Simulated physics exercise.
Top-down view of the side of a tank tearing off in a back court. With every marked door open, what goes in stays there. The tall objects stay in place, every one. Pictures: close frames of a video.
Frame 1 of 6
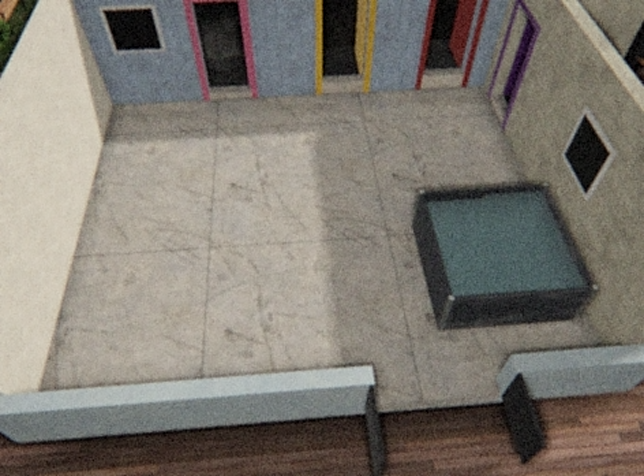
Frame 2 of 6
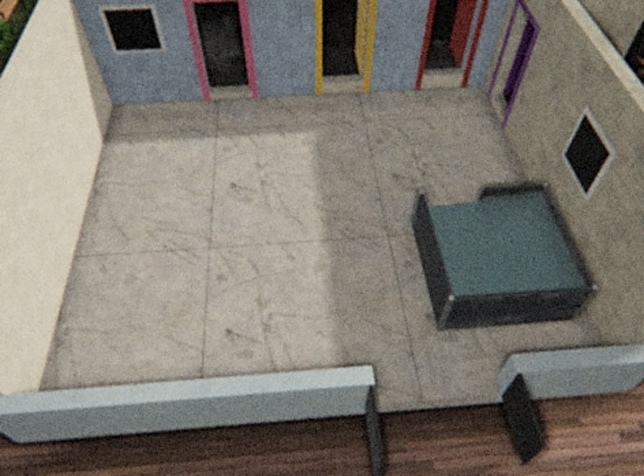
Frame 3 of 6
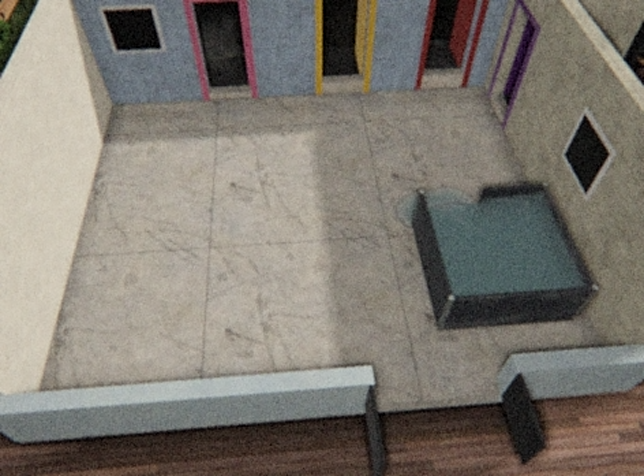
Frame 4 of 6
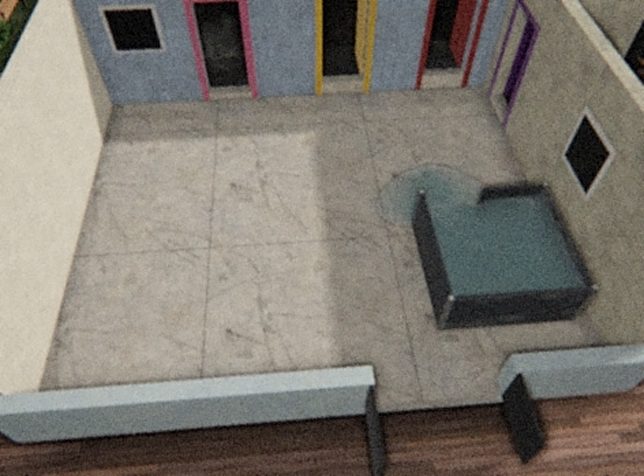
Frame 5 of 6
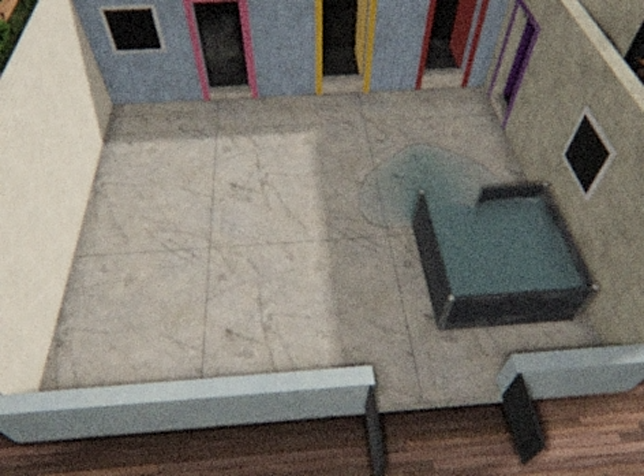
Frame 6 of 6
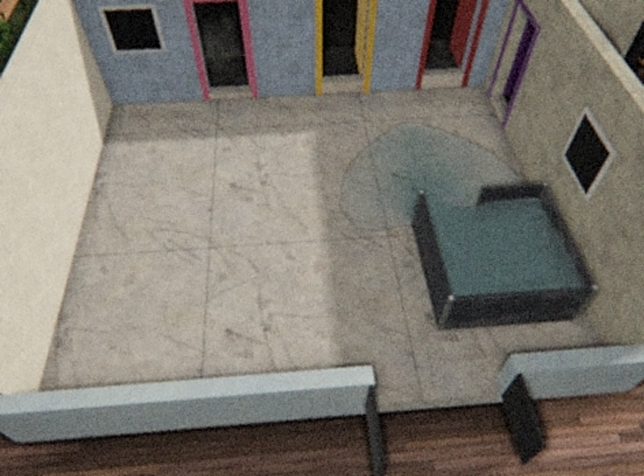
A dark-sided tank of blue-green water stands at the right of a pale, cracked stone court, seen from high above. Behind it a blue wall holds pink, yellow and red door surrounds, with a purple one at right, while a low pale wall with a gap crosses the front. Part of the tank's far side opens, and water spreads across the floor behind and leftward, the view staying still.
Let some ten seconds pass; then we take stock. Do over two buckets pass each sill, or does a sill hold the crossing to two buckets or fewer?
Result: I expect the yellow door to let through an acceptable amount, I expect the pink door to let through an acceptable amount, I expect the red door to let through an acceptable amount, I expect the purple door to let through too much.
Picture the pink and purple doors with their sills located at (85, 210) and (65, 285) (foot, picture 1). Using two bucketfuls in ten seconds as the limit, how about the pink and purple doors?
Pink: Does not flood; purple: Does not flood.
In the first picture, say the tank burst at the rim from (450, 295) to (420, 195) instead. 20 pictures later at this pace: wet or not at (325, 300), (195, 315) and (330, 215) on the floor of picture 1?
As listed: Wet, flooded, awash.
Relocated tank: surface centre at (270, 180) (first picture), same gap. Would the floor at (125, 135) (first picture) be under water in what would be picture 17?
At that place: Under water.
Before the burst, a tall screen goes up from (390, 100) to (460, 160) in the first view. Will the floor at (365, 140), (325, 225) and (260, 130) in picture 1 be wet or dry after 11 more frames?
Taking the points in the order given, they are inundated, high and dry and inundated.
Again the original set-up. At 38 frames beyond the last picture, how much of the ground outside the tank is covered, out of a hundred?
Estimate: Some 60 in a hundred.
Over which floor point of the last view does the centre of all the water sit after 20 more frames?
Roughly at (404, 177).
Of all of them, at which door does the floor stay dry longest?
Result: The door marked pink.
A moment on, water covers 25 % of the floor; the yellow door wet at the sill, nothing in, the pink door not reached, the red door wet at the sill, nothing in, the purple door wet at the sill, nothing in.
Next, water covers 35 % of the floor; the yellow door wet at the sill, nothing in, the pink door wet at the sill, nothing in, the red door wet at the sill, nothing in, the purple door wet at the sill, nothing in.
Then, water covers 40 % of the floor; the yellow door wet at the sill, nothing in, the pink door wet at the sill, nothing in, the red door wet at the sill, nothing in, the purple door over two buckets in.
Later, water covers 60 % of the floor; the yellow door wet at the sill, nothing in, the pink door wet at the sill, nothing in, the red door wet at the sill, nothing in, the purple door over two buckets in.
In the end, water covers 85 % of the floor; the yellow door wet at the sill, nothing in, the pink door wet at the sill, nothing in, the red door wet at the sill, nothing in, the purple door over two buckets in.
